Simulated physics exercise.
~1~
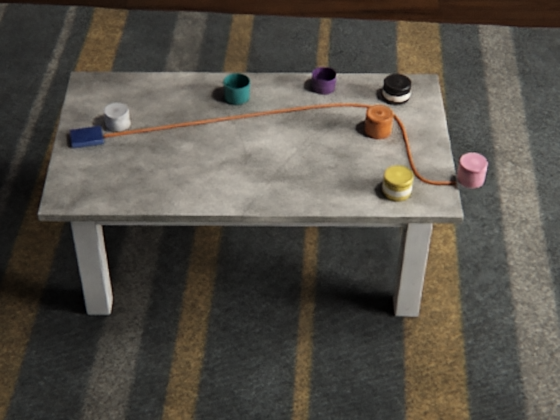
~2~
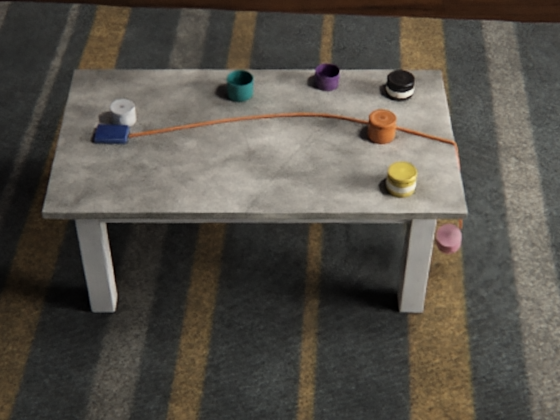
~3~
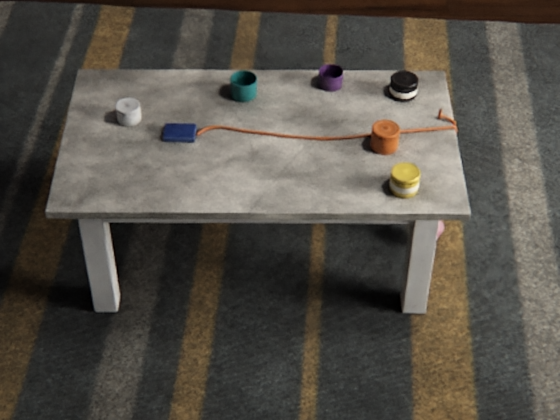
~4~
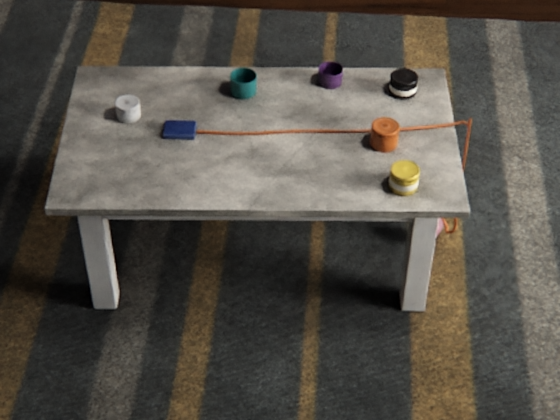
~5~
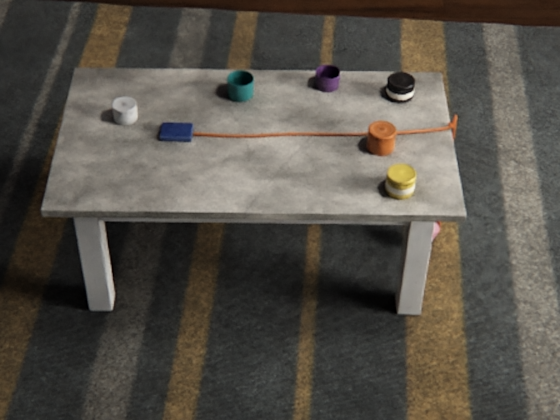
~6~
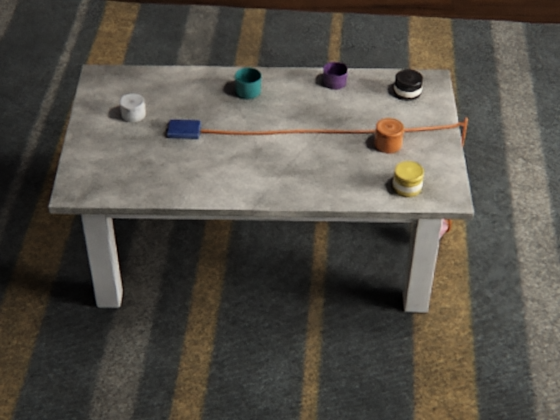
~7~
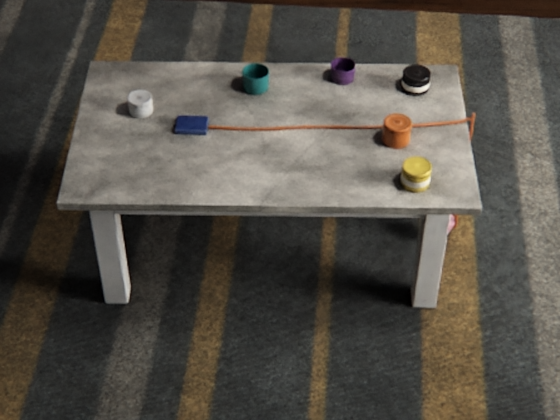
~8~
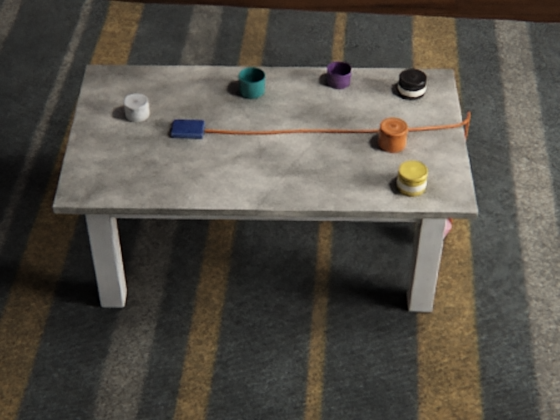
The clip shows small containers and a blue phone on a gray table as a pink speaker drops off the right edge, pulling an orange cable taut and dragging the phone to the right. The speaker ends below the tabletop, while the orange tub and phone remain on it.
